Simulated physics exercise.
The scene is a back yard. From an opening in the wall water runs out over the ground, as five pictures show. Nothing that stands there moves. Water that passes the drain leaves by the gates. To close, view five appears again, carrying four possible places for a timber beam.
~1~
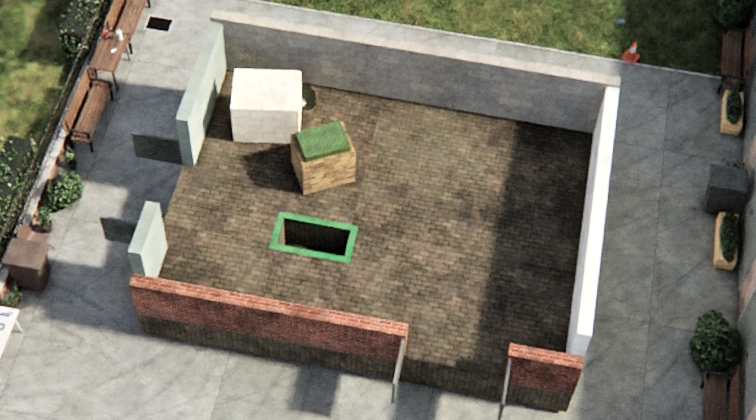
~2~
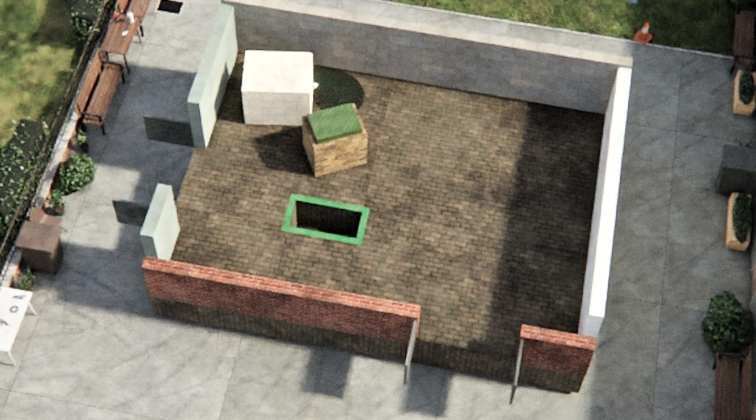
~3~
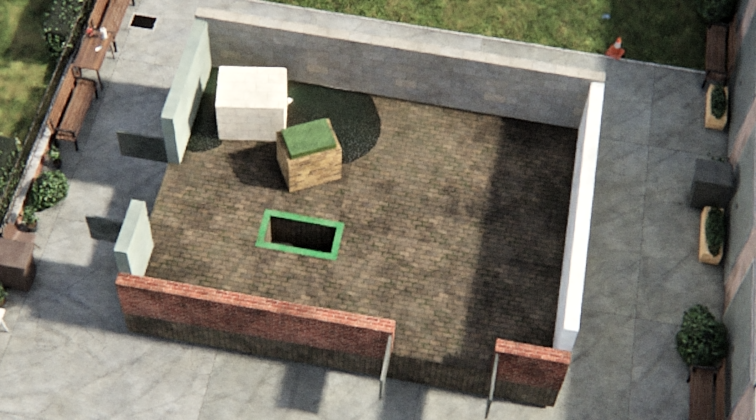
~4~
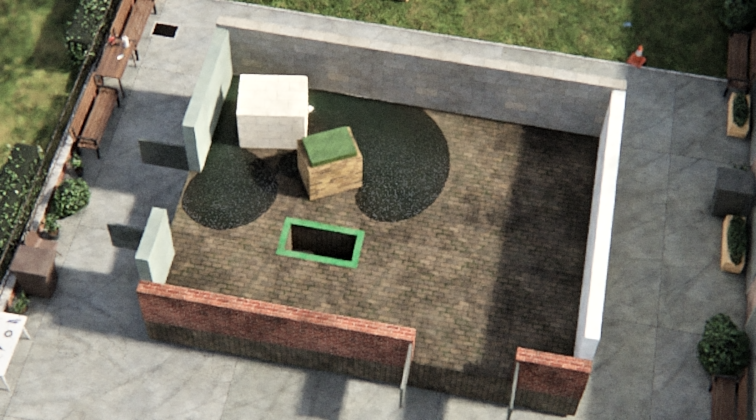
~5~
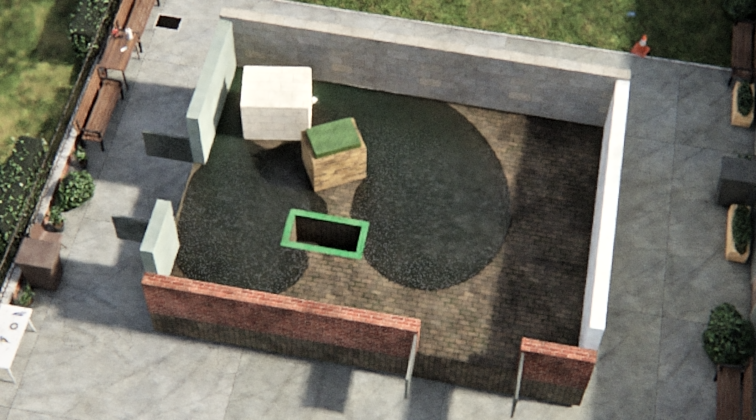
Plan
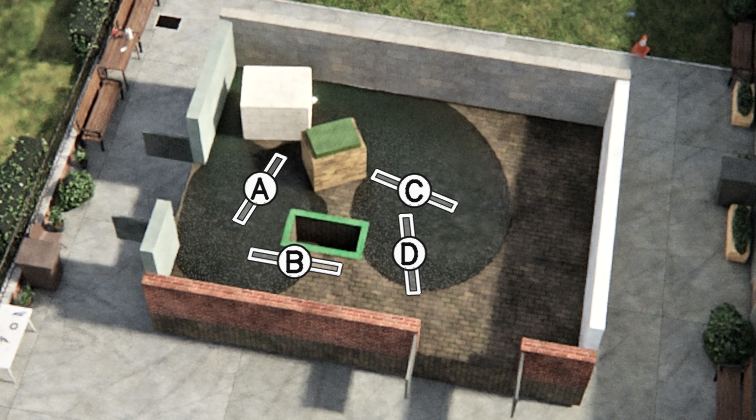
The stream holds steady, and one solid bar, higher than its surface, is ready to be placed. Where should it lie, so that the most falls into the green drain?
Best: B.
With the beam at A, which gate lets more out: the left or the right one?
More leaves on the right.
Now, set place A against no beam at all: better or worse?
Worse.
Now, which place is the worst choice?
The answer is A.
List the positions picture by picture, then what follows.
In the first frame, outfall partly hidden; green drain at (314, 237); open gate at (455, 355); open gate at (181, 206); 2 % of the ground is wet; green drain still dry.
In the second frame, front seen at (356, 94), 5 % of the ground wet; green drain still dry.
In the third frame, front seen at (372, 141), 11 % of the ground wet; green drain still dry.
In the fourth frame, front seen at (417, 207), 24 % of the ground wet; green drain still dry.
In the fifth frame, front seen at (454, 280), 49 % of the ground wet; green drain taking water.
On the marked copy, A from (238, 221) to (280, 156); B from (250, 253) to (339, 269); C from (374, 174) to (454, 207); D from (405, 215) to (413, 293).
If A is chosen, about 6 % of the stream goes into the green drain, about 93 % out by the gates.
If B is chosen, about 19 % of the stream goes into the green drain, about 80 % out by the gates.
If C is chosen, about 13 % of the stream goes into the green drain, about 87 % out by the gates.
If D is chosen, about 13 % of the stream goes into the green drain, about 86 % out by the gates.
